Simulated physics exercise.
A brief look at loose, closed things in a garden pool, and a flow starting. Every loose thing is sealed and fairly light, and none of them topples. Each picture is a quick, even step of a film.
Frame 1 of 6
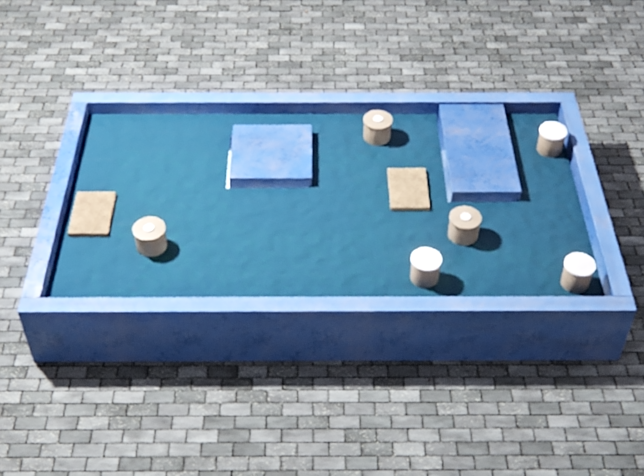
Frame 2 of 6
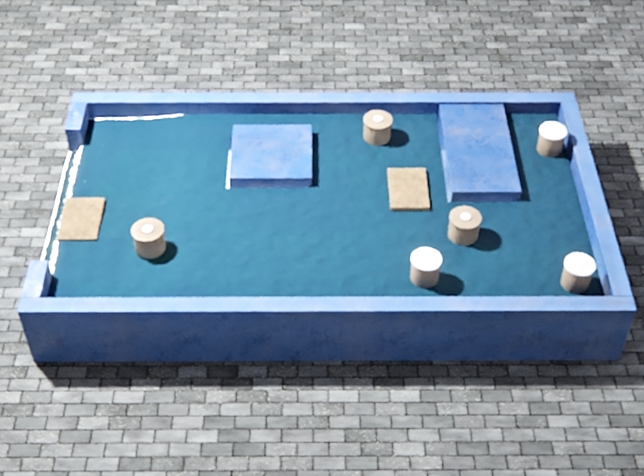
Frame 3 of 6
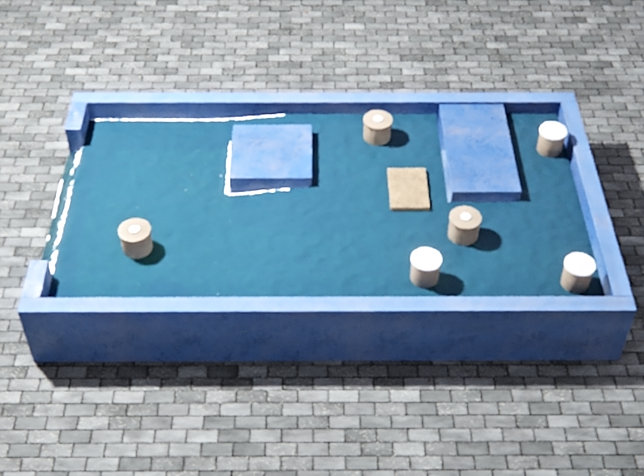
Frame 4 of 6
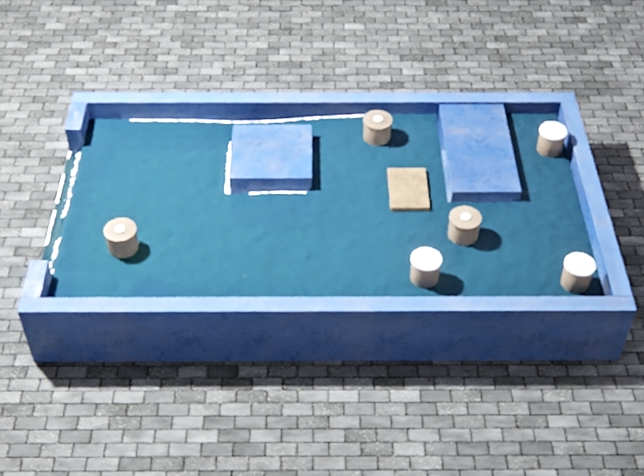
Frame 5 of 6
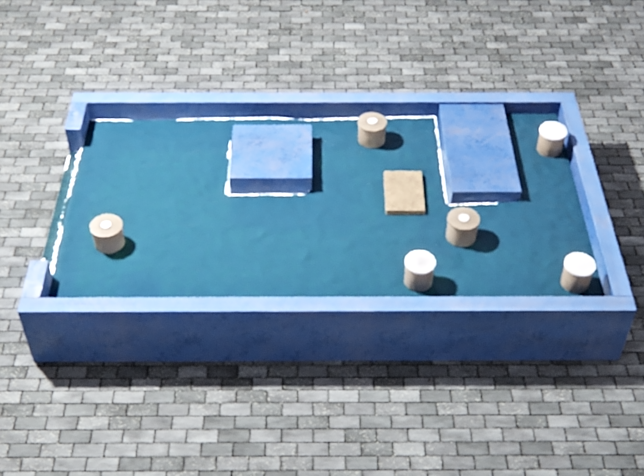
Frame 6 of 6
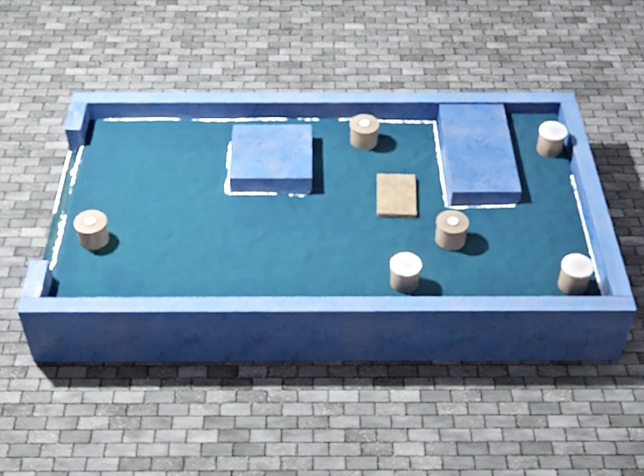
A blue-walled pool held floating tubs and flat tan squares; a gap opened in its left wall, the left square drifted out of view, then a tub moved left, and later others shifted slightly.
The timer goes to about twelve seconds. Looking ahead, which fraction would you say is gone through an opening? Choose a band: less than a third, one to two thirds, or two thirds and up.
Less than a third.
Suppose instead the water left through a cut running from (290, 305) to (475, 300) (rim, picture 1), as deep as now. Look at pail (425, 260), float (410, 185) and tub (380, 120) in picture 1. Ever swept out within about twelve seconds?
The first exits, the second exits, the third never exits.
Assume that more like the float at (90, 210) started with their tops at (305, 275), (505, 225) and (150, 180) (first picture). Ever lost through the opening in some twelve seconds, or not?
In order, the first is escaping, the second never leaving, the third escaping.
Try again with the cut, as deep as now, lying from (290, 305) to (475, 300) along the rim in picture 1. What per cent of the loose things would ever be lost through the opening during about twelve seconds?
Fraction out: Near 40 %.
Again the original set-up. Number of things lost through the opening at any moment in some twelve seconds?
Total: 2.
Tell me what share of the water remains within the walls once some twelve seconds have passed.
About 58 percent.
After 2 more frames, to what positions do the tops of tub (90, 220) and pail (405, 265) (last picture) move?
First top about at (52, 215); second top about at (374, 265).
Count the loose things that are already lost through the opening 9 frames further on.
The number I arrive at is 2.
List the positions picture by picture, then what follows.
A tub at (149, 228), afloat; a pail at (427, 259) floats; 0 of 8 have shifted, in the first frame.
A tub at (148, 230), afloat; a pail at (427, 259), afloat; 1 of 8 have shifted, in the second frame.
A tub at (134, 230), afloat, close to its start; a pail at (427, 259), afloat; 2 of 8 have shifted, in the third frame.
A tub at (120, 230) floats, close to its start; a pail at (427, 259), afloat; 2 of 8 have shifted, in the fourth frame.
A tub at (106, 226) floats, a stride from its start; a pail at (420, 262), afloat, close to its start; 2 of 8 have shifted, in the fifth frame.
A tub at (90, 222) floats, a stride from its start; a pail at (406, 264), afloat, close to its start; 6 of 8 have shifted, in the sixth frame.
A moment on, 1 of 8 are out; 7 afloat.
Next, 2 of 8 are out; 6 afloat.
Later, 2 of 8 are out; 6 afloat.
In the end, 2 of 8 are out; 6 afloat.
